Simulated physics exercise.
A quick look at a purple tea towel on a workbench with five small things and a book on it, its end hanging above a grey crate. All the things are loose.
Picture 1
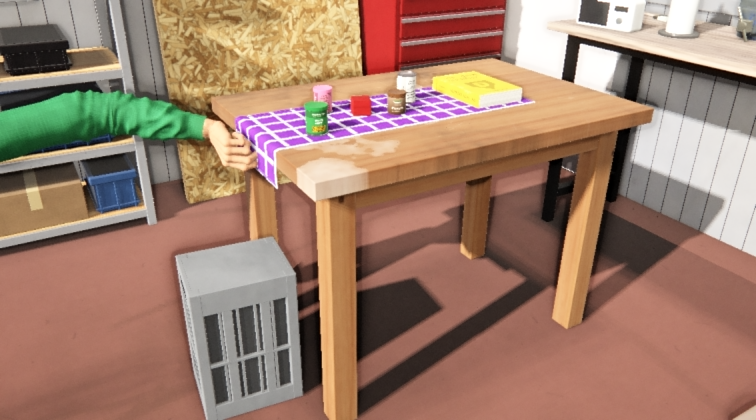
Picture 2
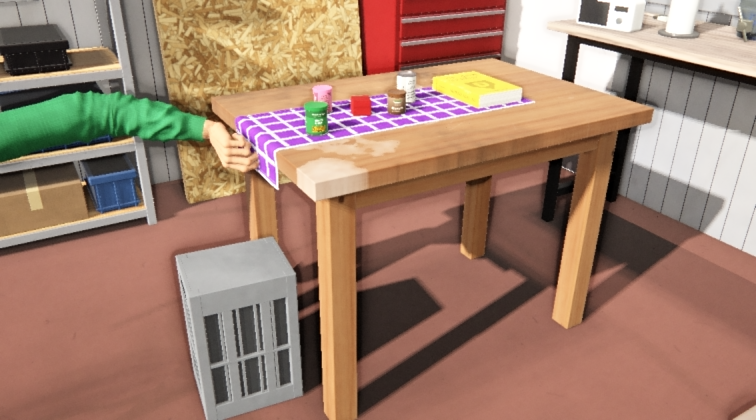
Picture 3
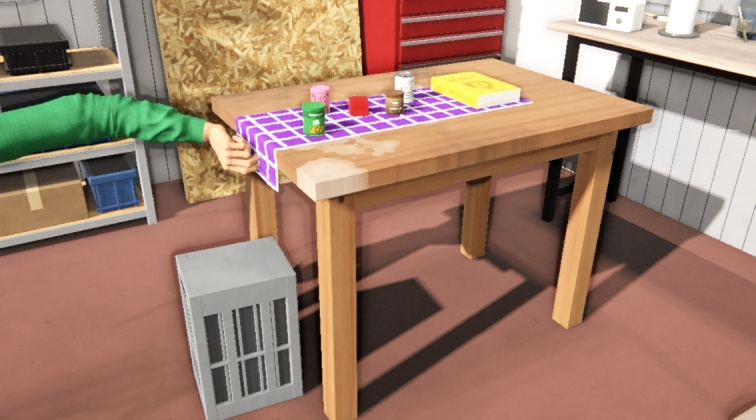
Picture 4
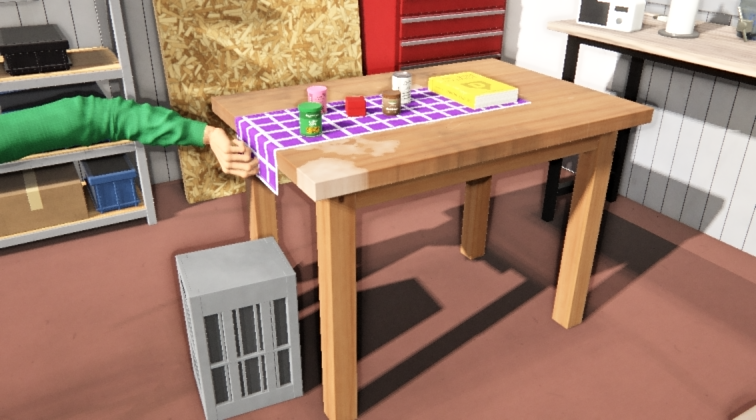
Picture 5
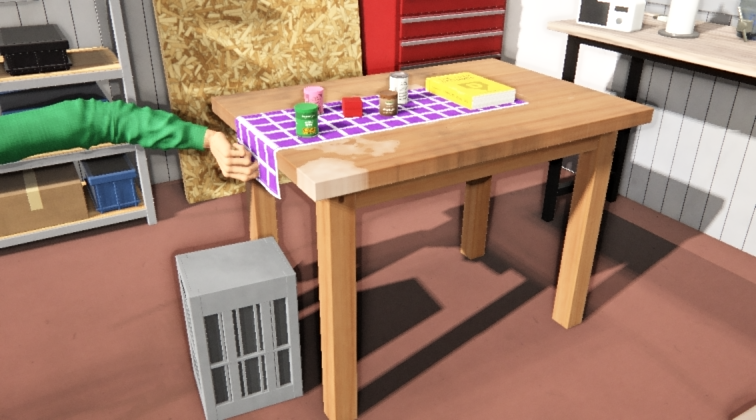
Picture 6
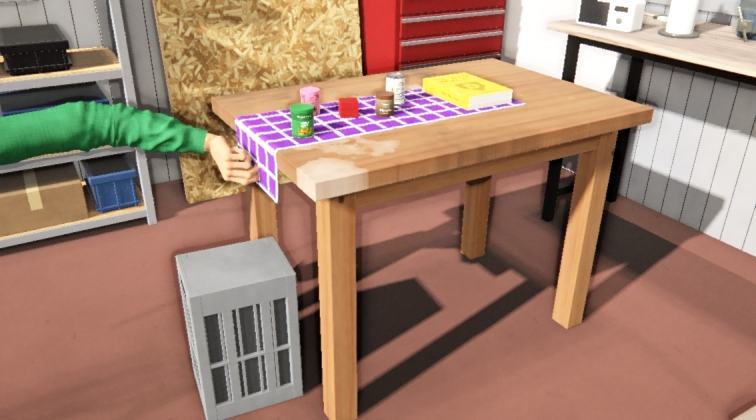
A green-sleeved arm reaches in from the left of a garage-like room, seen from slightly above, gripping the end of a purple and white checked cloth on a wooden table. On the cloth sit a green can, pink can, red cube, brown pot, white can and yellow book, with a grey crate below. The hand draws the cloth slightly down over the edge, and the objects shift a little left with it.
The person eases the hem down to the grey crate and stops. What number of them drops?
It carries off two.
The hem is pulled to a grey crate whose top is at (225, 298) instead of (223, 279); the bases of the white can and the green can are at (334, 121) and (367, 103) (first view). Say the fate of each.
The white can tumbles off, the green can keeps its place on top.
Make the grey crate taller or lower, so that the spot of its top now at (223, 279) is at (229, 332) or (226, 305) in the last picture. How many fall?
Then 4 and 3.
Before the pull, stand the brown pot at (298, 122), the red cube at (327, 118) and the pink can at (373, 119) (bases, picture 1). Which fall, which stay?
The brown pot drops off; the red cube goes over; the pink can stays on.
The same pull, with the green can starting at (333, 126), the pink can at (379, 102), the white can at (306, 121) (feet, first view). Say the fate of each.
The green can goes over, the pink can stays on, the white can drops off.
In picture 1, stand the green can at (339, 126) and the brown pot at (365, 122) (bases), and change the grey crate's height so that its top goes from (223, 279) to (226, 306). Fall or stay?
The green can drops off, the brown pot falls.
Early on, hem near (260, 215); all still up.
Midway, hem near (261, 245); green can gone.
Finally, hem on the crate; green can and pink can gone. The answer is two.
